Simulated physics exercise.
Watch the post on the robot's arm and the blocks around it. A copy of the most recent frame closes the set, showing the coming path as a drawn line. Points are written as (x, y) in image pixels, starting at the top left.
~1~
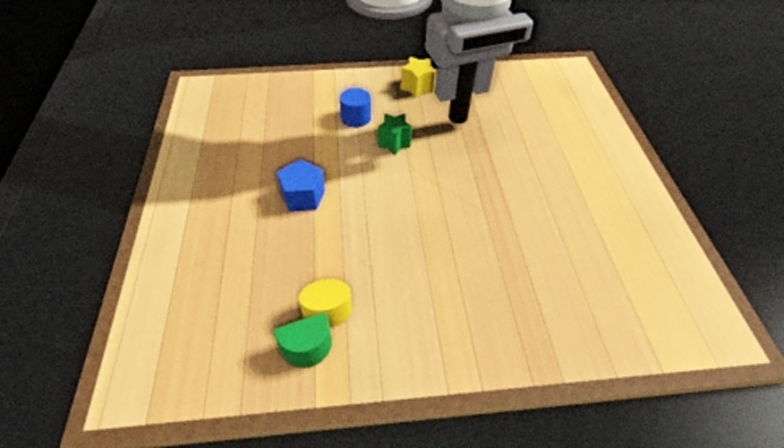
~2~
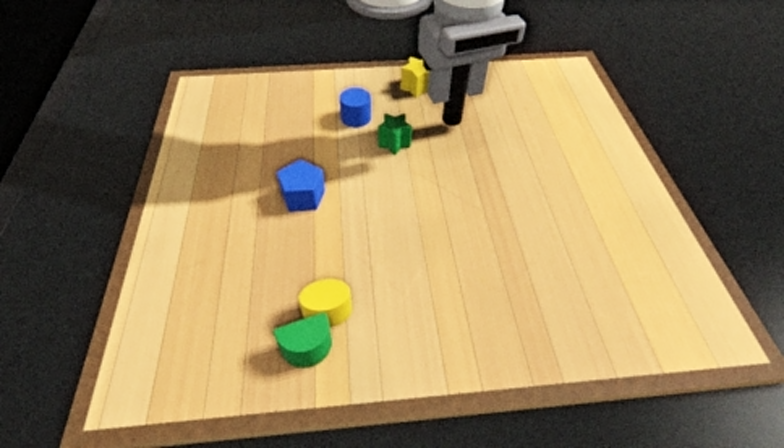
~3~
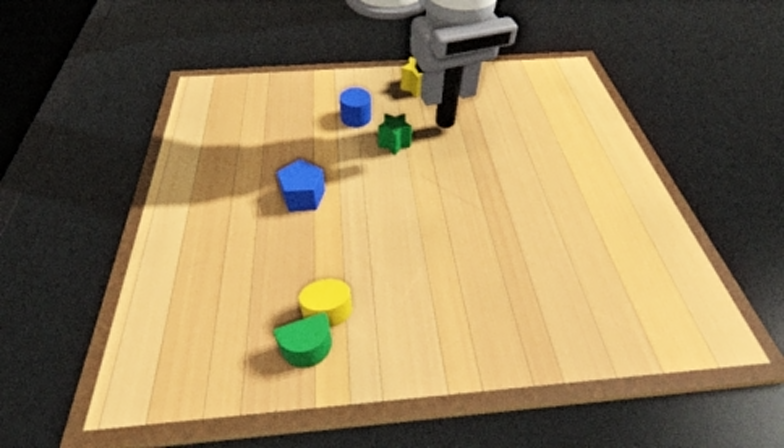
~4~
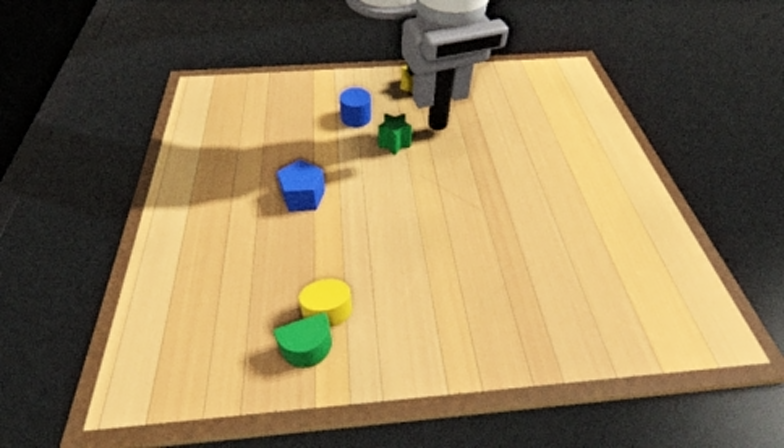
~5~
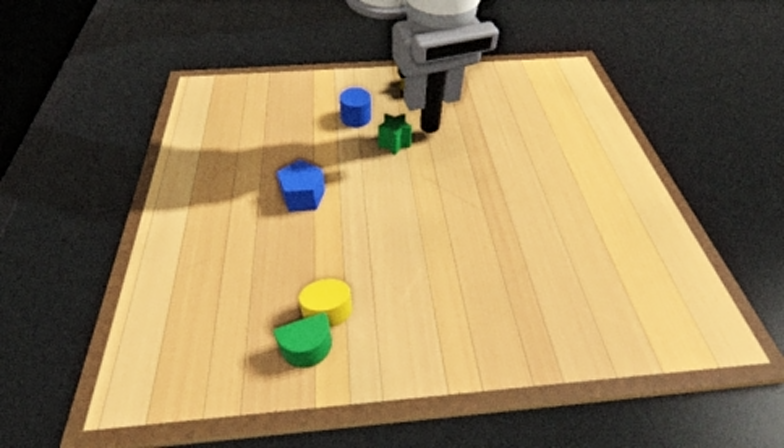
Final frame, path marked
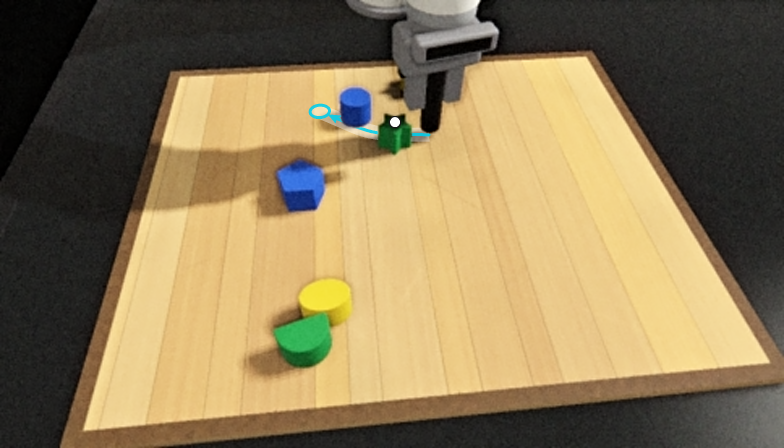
A grey robot arm with a black post slid slowly left and slightly nearer across the wooden board, moving closer to the green star and partly covering the yellow star, while the blocks stayed still.
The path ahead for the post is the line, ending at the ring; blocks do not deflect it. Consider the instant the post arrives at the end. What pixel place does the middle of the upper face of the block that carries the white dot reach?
It comes to (377, 126).
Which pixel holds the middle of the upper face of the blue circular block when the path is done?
Around (335, 78).
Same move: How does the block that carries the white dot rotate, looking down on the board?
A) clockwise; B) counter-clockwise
I choose B.
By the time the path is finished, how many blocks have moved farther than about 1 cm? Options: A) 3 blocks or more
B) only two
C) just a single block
B (only two)
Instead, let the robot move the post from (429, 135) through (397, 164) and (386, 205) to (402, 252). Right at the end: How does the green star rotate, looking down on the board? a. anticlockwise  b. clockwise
My pick is b.
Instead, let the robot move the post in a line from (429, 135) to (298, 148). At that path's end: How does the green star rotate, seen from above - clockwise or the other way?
Looking down on the board, it turns counter-clockwise.
Path on the board, from (429, 135) over (389, 134) and (352, 125) to (320, 111); the dot is on the green star.
What follows on the original path. One third of the way, post (389, 127); green star (381, 126), turned 50° anticlockwise.
Two thirds of the way, post (351, 118); blue circular block (344, 88); green star (377, 126), turned 75° anticlockwise.
At the end, post (319, 104); blue circular block (335, 78); green star (377, 126), turned 75° anticlockwise.
